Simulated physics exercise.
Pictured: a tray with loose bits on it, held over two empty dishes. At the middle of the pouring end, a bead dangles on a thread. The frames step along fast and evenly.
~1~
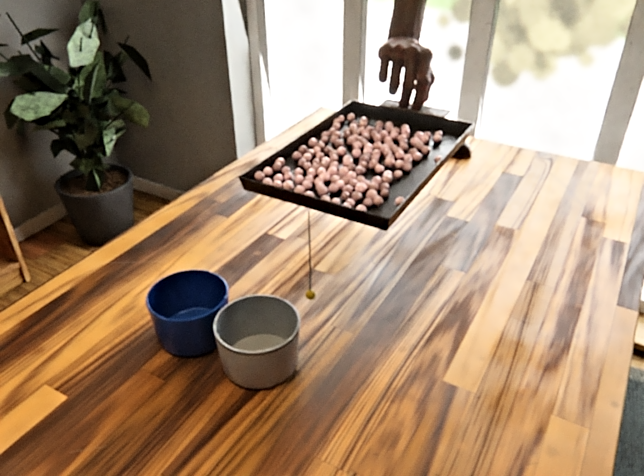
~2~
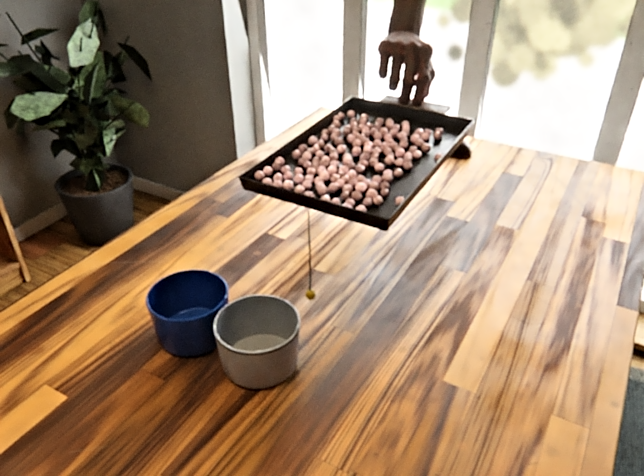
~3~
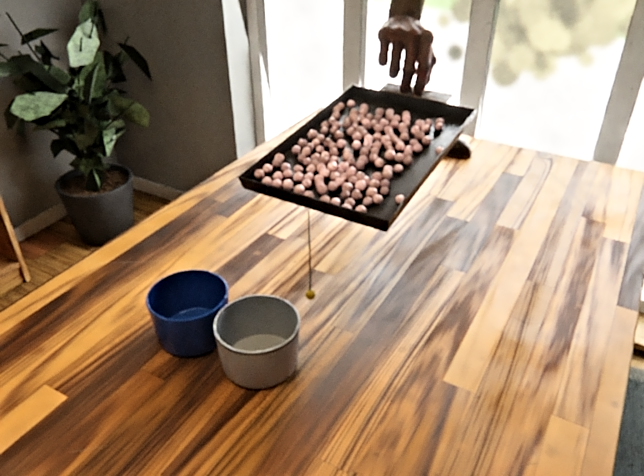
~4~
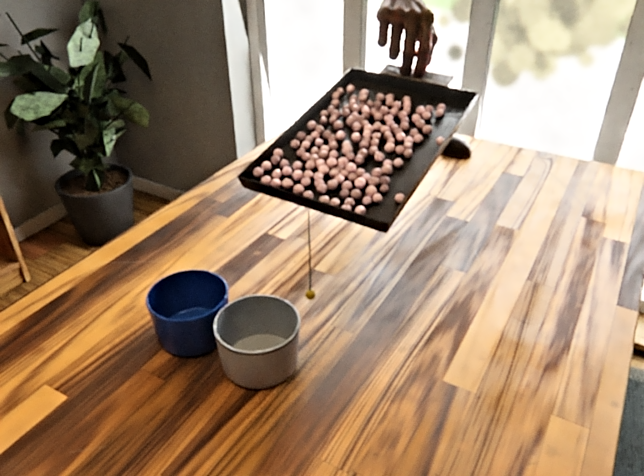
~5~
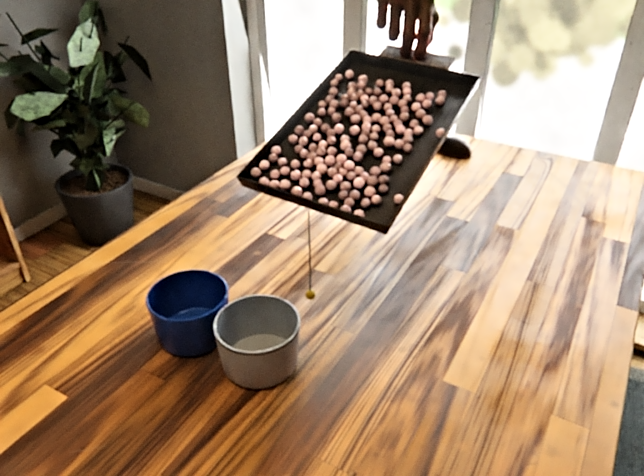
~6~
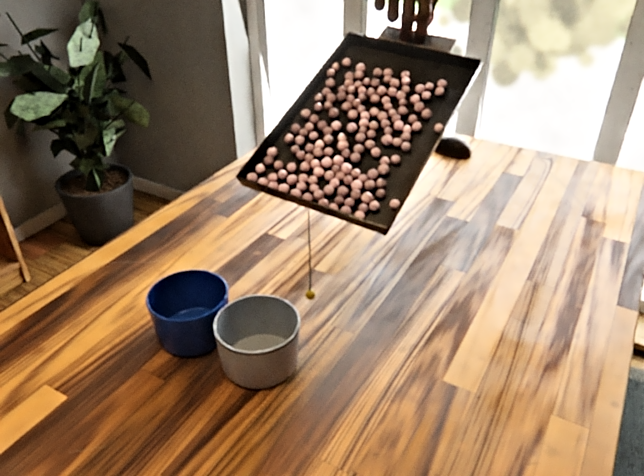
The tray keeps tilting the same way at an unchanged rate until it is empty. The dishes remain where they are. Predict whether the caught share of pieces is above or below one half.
The dishes will gather a lesser portion.
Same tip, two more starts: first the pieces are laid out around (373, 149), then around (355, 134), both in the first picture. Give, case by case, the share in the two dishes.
Estimate: 20 % first, 20 % second.
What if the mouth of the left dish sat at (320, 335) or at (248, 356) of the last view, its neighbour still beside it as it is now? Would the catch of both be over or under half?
At place one the bulk; at place two the minor share.
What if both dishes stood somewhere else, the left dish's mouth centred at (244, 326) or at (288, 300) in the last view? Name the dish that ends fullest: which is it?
Well, first the right-hand one, then the right-hand one.
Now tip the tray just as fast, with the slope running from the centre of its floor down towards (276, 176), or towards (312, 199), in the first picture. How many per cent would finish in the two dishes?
That comes to 30 per cent the first time and 50 per cent the second.
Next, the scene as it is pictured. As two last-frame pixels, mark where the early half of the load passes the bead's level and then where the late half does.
(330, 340), then (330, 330).
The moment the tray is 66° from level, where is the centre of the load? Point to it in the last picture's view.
Somewhere about pixel (331, 192).
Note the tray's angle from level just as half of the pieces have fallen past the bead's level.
Around 95° at that moment.
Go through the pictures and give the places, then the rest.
In the first frame, corners of the pouring end near (243, 176) and (387, 216), level; middle of the load near (357, 154), sugar pearls; left dish near (163, 333); right dish near (233, 365); bead on its thread near (311, 295).
In the second frame, corners of the pouring end near (243, 176) and (387, 217), level; middle of the load near (357, 152).
In the third frame, corners of the pouring end near (242, 176) and (387, 218), tipped barely, lowest at the right corner; middle of the load near (357, 146).
In the fourth frame, corners of the pouring end near (241, 175) and (386, 220), tipped a little, lowest at the right corner; middle of the load near (356, 138).
In the fifth frame, corners of the pouring end near (240, 175) and (386, 223), tipped clearly, lowest at the right corner; middle of the load near (363, 140).
In the sixth frame, corners of the pouring end near (240, 175) and (385, 225), tipped clearly, lowest at the right corner; middle of the load near (361, 138), all but a few on the move; left dish near (163, 333); right dish near (233, 365).
Shortly afterwards, tray tipped steeply; the bulk on the tray; only a few outside both; a little in the air.
Next, tray tipped past a quarter turn; a little on the tray; near a quarter in the right dish; near half outside both; near a quarter in the air.
Some moments later, tray tipped past a quarter turn; near a quarter in the right dish; the bulk outside both.
In the end, tray tipped past a quarter turn; near a quarter in the right dish; none at all in the left dish; the bulk outside both.
